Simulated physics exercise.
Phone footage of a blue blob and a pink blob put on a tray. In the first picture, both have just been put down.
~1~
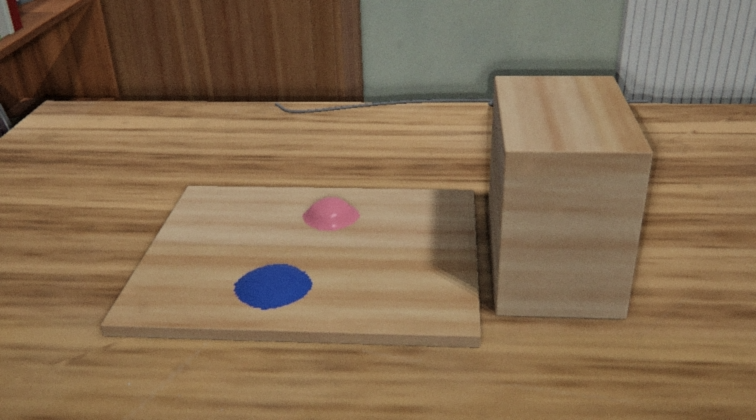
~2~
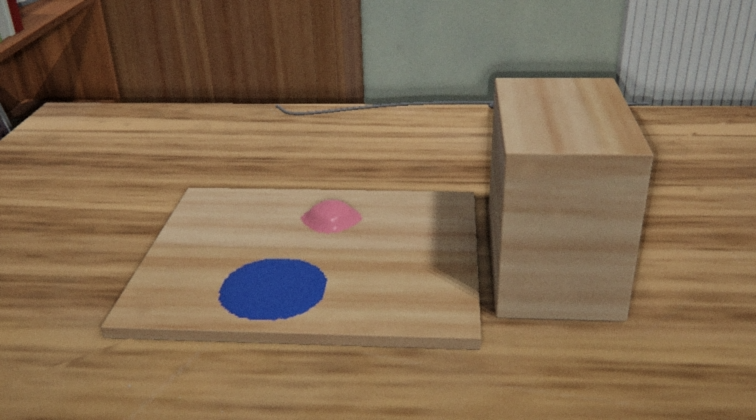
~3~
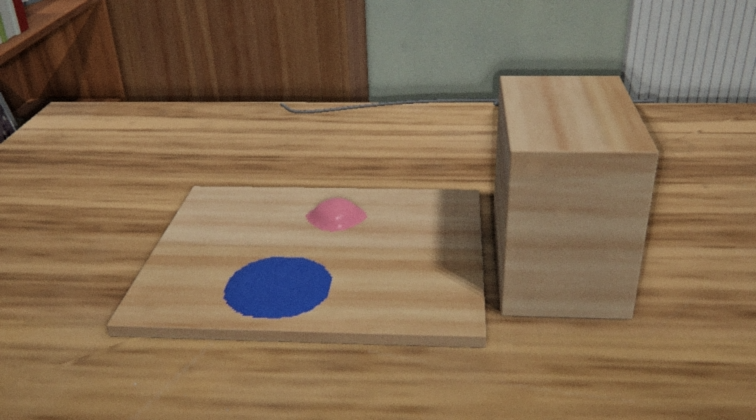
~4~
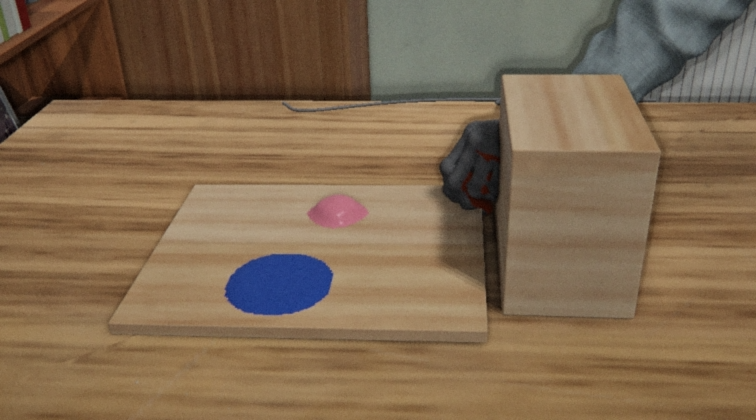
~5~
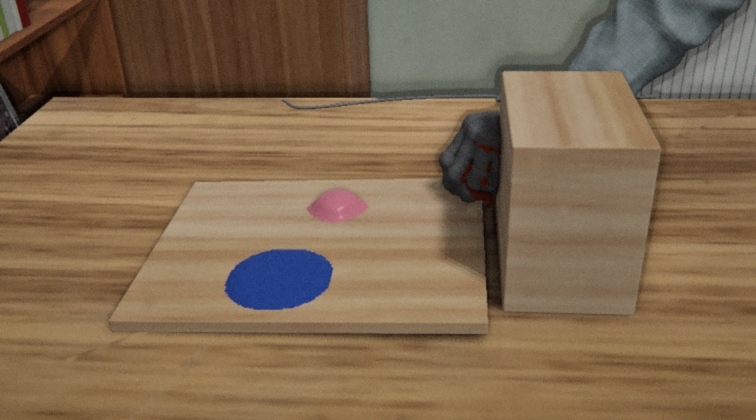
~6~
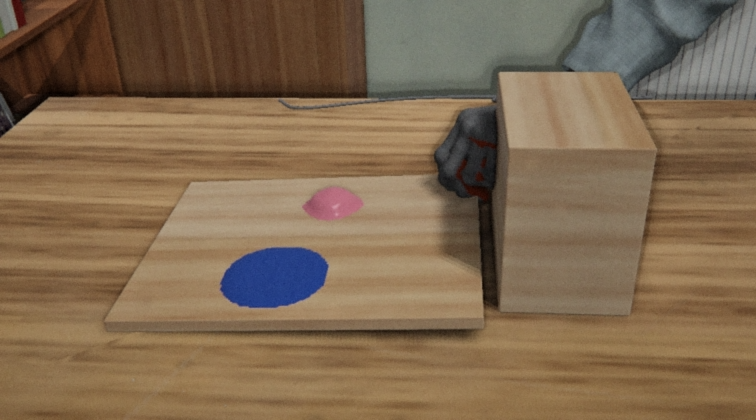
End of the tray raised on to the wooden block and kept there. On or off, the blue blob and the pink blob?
It turns out the blue blob drops off and the pink blob hangs on.
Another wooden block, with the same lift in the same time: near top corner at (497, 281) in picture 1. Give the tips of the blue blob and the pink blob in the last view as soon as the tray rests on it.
At (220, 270), then at (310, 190).
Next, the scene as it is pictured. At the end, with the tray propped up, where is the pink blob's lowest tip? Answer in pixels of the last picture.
(273, 143).
Next, slope about 33°; the blue blob has crept down a long way; the pink blob has not moved.
After that, the blue blob is dripping off the low end; the pink blob has not moved.
Finally, slope about 33°; the blue blob is dripping off the low end; the pink blob has not moved.
